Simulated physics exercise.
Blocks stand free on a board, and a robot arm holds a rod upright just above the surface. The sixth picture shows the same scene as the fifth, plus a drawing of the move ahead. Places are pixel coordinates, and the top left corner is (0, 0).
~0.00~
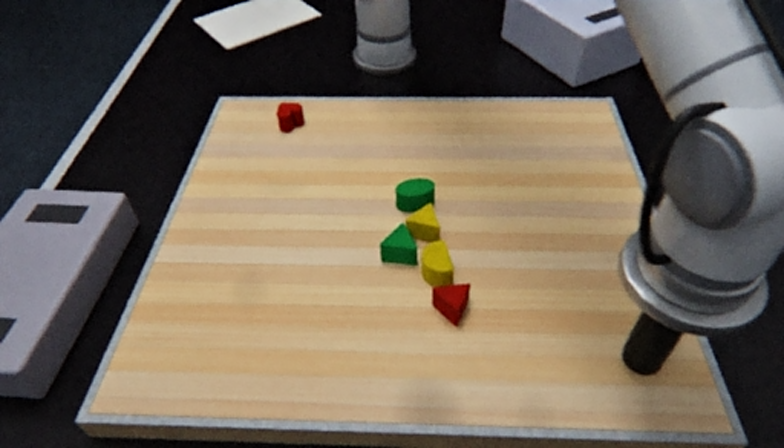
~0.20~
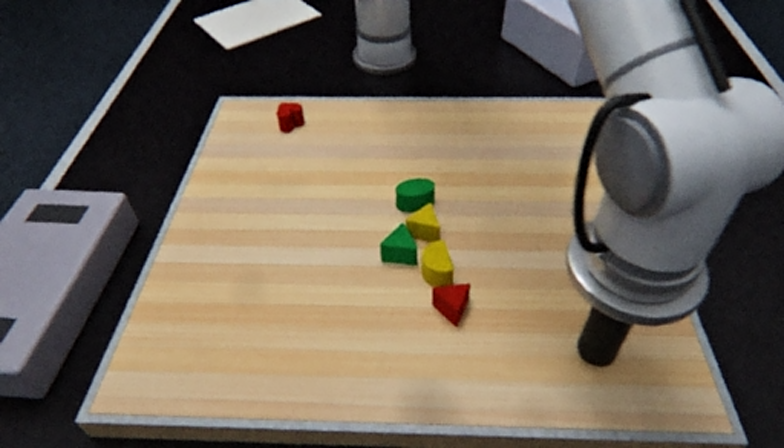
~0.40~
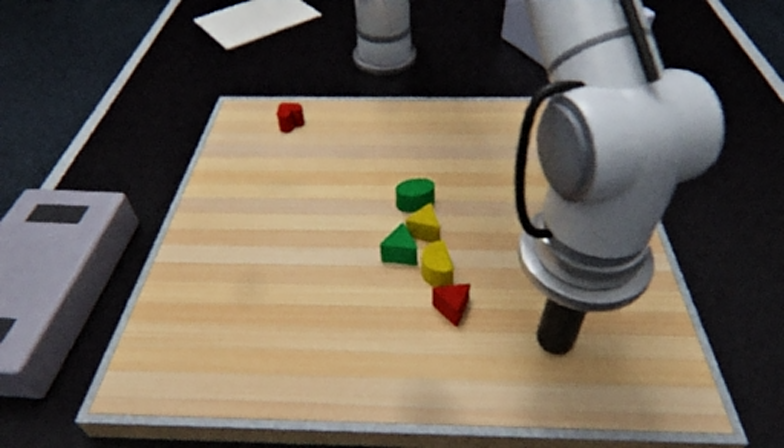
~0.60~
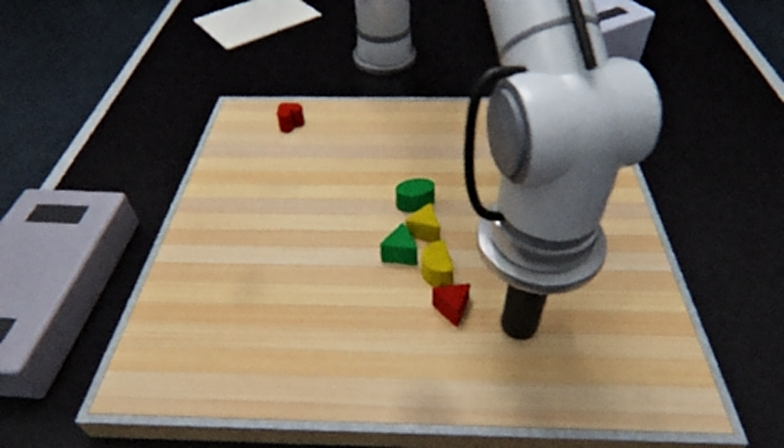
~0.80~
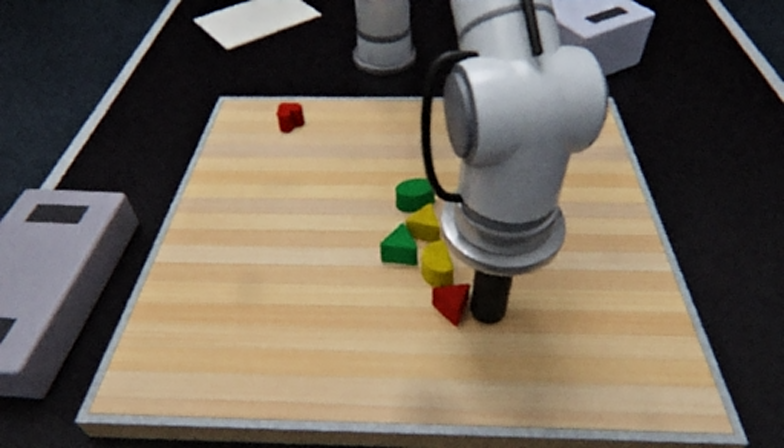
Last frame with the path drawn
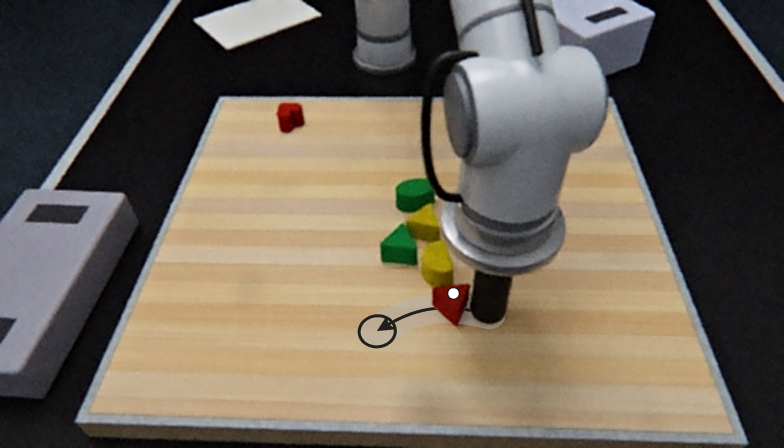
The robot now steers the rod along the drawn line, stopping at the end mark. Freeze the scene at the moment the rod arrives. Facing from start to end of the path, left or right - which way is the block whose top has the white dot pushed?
Right-hand side.
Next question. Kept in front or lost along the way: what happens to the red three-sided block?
It ends up beside or behind the rod.
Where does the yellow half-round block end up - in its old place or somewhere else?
That block remains where it is.
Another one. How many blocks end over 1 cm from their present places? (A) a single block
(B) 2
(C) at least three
The correct letter is A.
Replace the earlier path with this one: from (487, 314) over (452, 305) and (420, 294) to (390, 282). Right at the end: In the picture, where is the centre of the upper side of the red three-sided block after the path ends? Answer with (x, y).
It sits at (378, 289).
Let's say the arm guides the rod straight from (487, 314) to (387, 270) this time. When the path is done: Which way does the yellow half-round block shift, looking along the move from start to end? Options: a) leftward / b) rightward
I choose b.
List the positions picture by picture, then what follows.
The first picture shows tip of the rod (642, 358), middles of tops, yellow half-round block (438, 256), red three-sided block (453, 293).
The second picture shows rod (597, 350), nothing pushed.
The third picture shows rod (555, 339), nothing pushed.
The fourth picture shows rod (519, 324), nothing pushed.
The fifth picture shows rod (488, 309), yellow half-round block (438, 256), red three-sided block (453, 293).
The line goes from (487, 314) via (448, 308) and (411, 314), ending at (377, 331); the dot is on the red three-sided block.
The first path, step by step. One third of the way, rod (448, 304); red three-sided block (419, 292), turned 25° anticlockwise.
Two thirds of the way, rod (411, 309); red three-sided block (381, 294).
At the end, rod (377, 327); yellow half-round block unmoved; red three-sided block (358, 295), turned 20° clockwise.
